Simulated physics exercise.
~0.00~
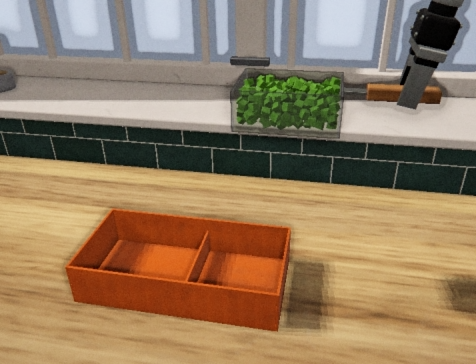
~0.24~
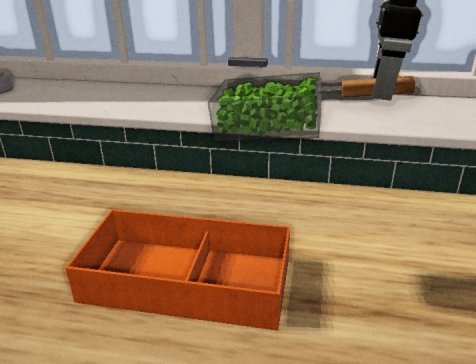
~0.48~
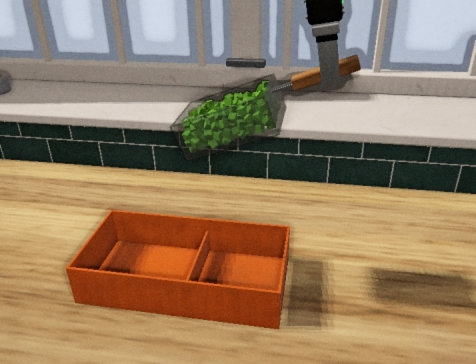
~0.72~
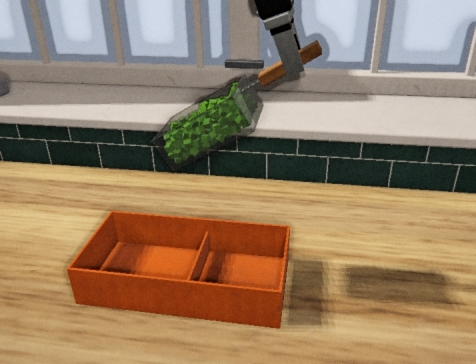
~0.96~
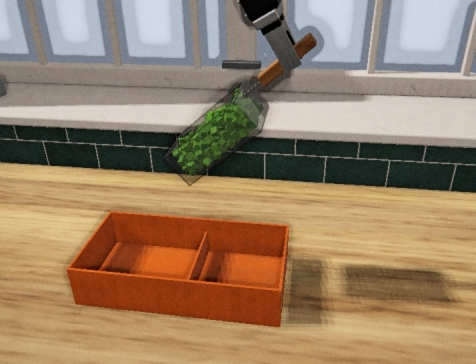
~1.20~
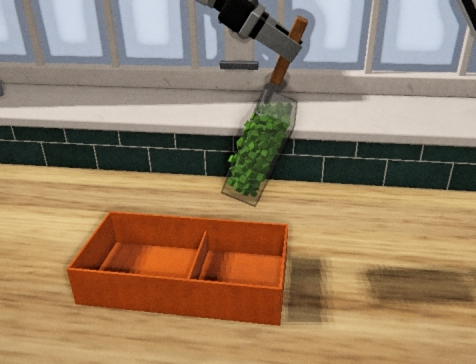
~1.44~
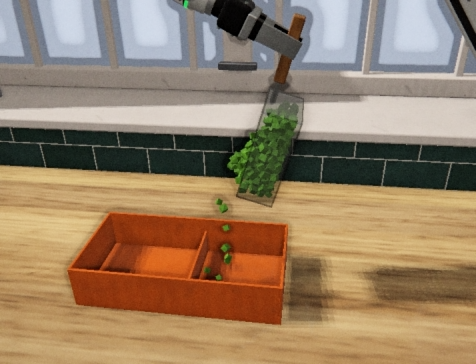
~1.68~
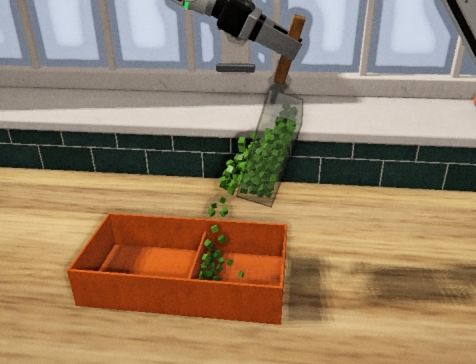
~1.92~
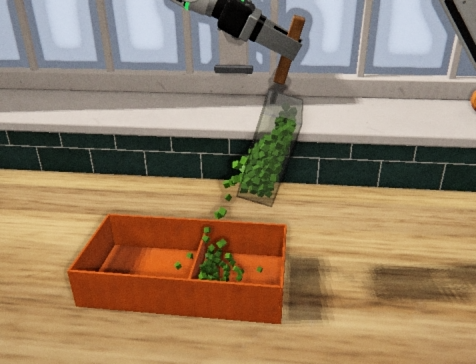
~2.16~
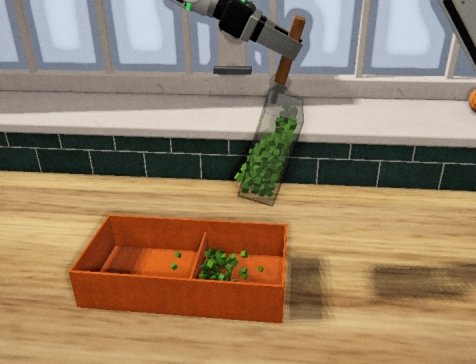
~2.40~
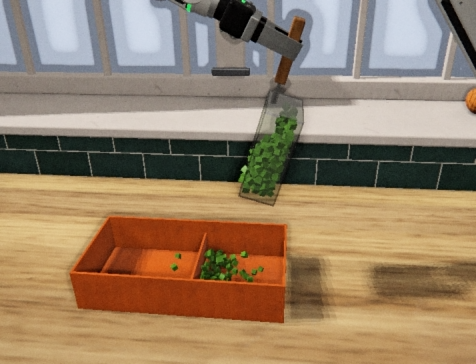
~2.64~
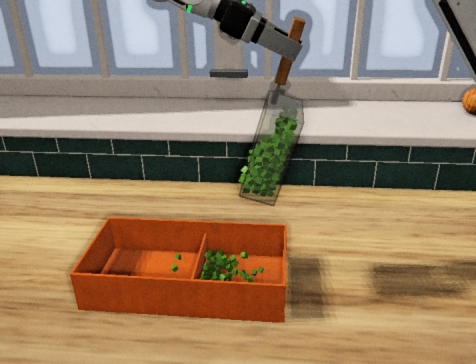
We see a robot arm carry a clear, handled box of green vegetable dice leftward over an orange divided crate and tip it steeply. Some dice spill mostly into the right compartment, a few land in the left, and the box stays tilted, still holding most of them.
